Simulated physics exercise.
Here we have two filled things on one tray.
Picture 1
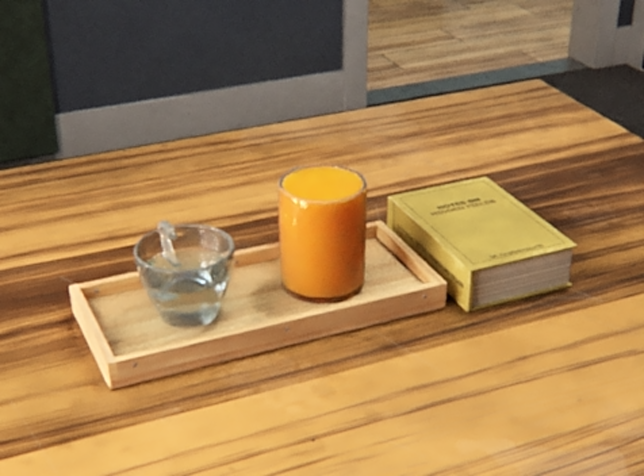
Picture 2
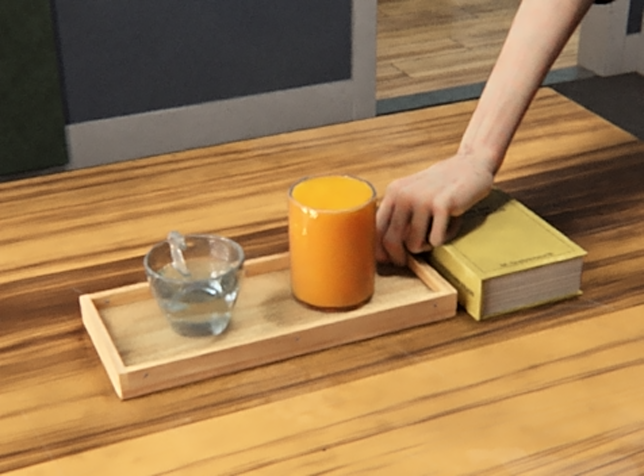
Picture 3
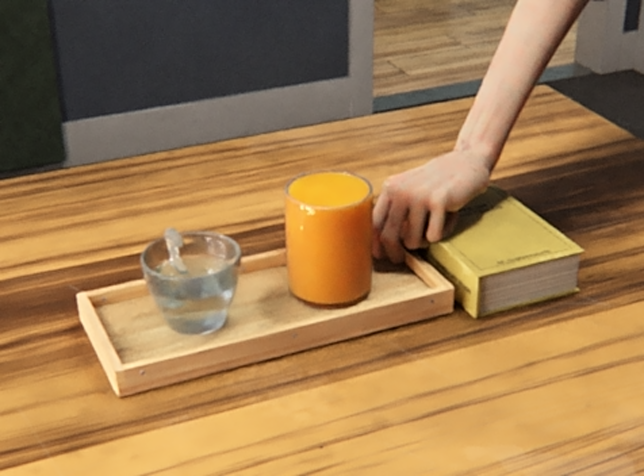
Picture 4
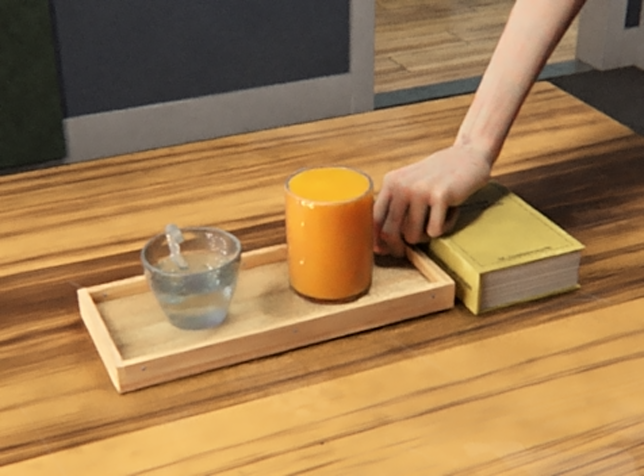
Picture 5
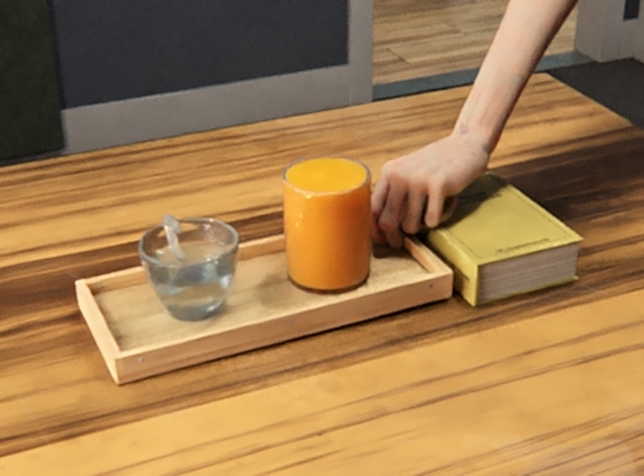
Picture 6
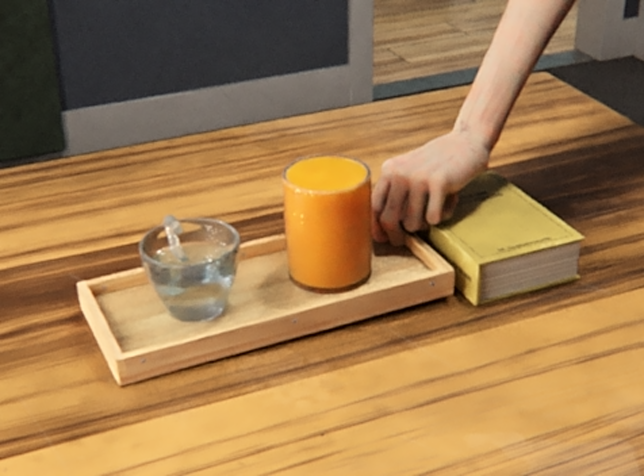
On a wooden table, a hand reaching in and gripping the right end of a tray holding water and orange juice, barely moving it.
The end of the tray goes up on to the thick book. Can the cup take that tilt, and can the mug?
The cup keeps it all in and the mug spills.
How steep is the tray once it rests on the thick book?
About 9°.
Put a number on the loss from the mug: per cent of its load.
Near 4 in a hundred.
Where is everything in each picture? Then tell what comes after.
The tray lies flat; cup (186, 277) about two thirds full; mug (323, 231) full to the brim; thick book (523, 278), in the first picture.
A hand takes the end of the tray; cup about two thirds full, surface at (196, 280); mug full to the brim, surface at (332, 195), in the second picture.
Slope near 0°; cup (194, 284) about two thirds full; mug (330, 237) full to the brim, in the third picture.
The tray slopes by about 1°; cup about two thirds full, surface at (193, 273); mug full to the brim, surface at (329, 186); thick book (531, 281), in the fourth picture.
The end is rising; cup (192, 271) about two thirds full; mug (328, 222) full to the brim, in the fifth picture.
The end has come up a little; cup about two thirds full, surface at (193, 264); mug full to the brim, surface at (327, 175); thick book (531, 271), in the sixth picture.
Next, the tray slopes by about 5°; cup, its rim is dry; mug, its rim is dry.
After that, the tray slopes by about 11°; cup, its rim is dry; mug, it has slopped over.
Finally, the tray slopes by about 9°, resting on the thick book; cup, its rim is dry; mug, it has slopped over.
